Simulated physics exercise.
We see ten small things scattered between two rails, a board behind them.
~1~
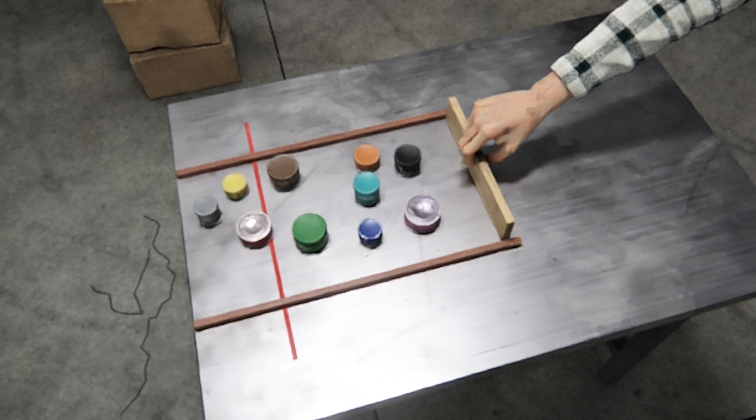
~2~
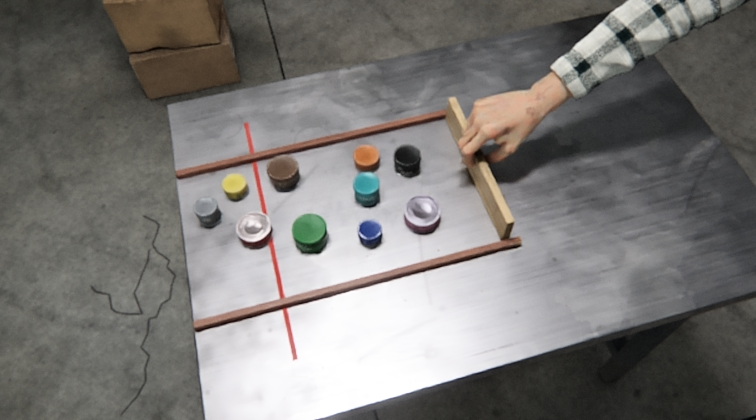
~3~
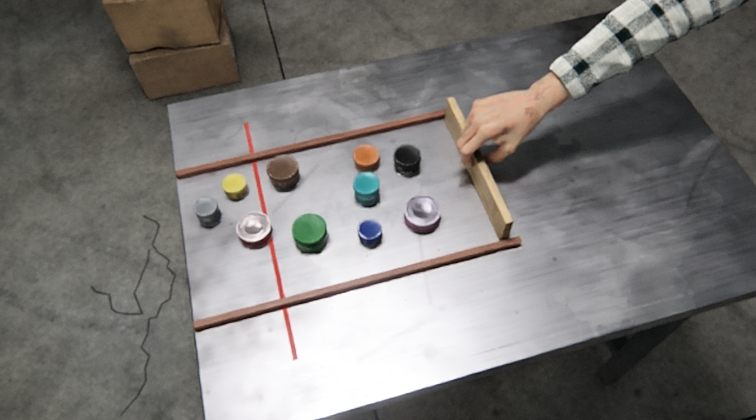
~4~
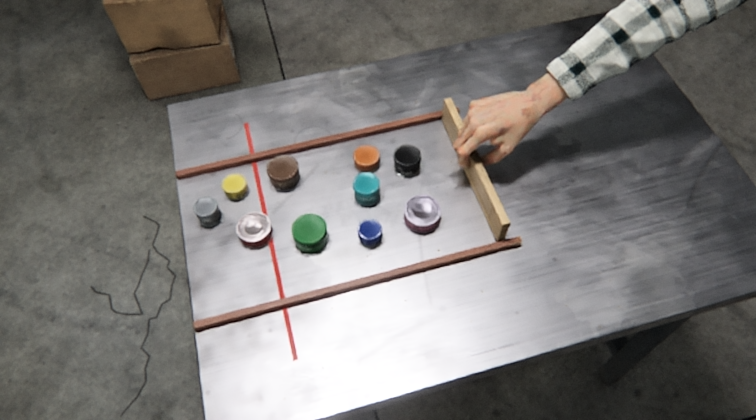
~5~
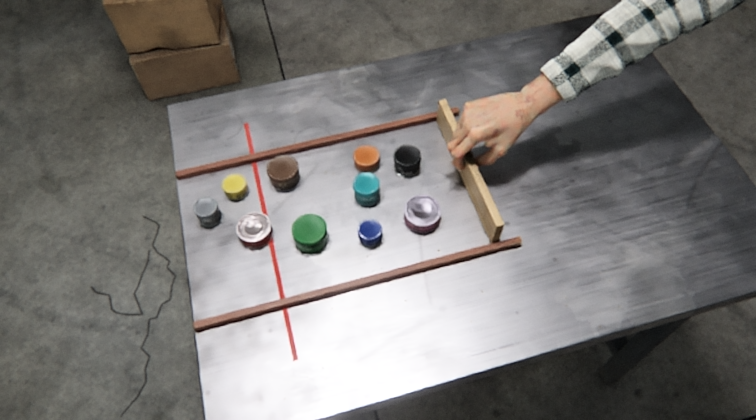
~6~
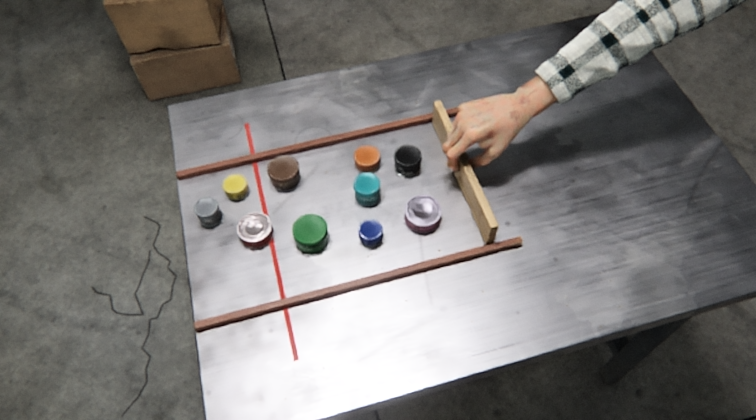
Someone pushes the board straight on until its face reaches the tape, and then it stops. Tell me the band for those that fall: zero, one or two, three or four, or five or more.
I expect the drop count to stay at nothing.
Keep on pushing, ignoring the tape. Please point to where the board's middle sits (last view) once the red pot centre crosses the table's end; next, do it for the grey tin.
Approx. (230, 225) / approx. (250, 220) for the other.
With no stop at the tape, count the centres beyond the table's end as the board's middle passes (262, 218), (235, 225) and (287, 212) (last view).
0, 2 and 0.
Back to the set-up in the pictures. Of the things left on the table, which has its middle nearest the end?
The grey tin.
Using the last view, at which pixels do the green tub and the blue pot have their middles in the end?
The green tub ends up near (222, 249), and the blue pot near (267, 286).
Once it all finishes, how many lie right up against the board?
That would be 5 of them.
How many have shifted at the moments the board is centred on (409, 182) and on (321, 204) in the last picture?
First 3, then 8.
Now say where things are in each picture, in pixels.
In the first picture, grey tin (208, 212); yellow tin (236, 186); red pot (255, 230); board (477, 166); tape (268, 226).
In the second picture, yellow tin (236, 187); turquoise tin (367, 190).
In the third picture, red pot (255, 230); pink tin (422, 214).
In the fourth picture, grey tin (208, 212); green tub (310, 233).
In the fifth picture, yellow tin (236, 187); orange pot (367, 159).
In the sixth picture, grey tin (209, 212); yellow tin (236, 188); red pot (256, 231); board (462, 169); tape (268, 227).
Soon after, none off yet; grey tin at rest near (209, 212); yellow tin at rest near (236, 188); red pot at rest near (256, 231).
Then, none off yet; grey tin at rest near (209, 212); yellow tin moving near (229, 190); red pot moved about its own width near (231, 228).
At rest, the number that fall off is zero.
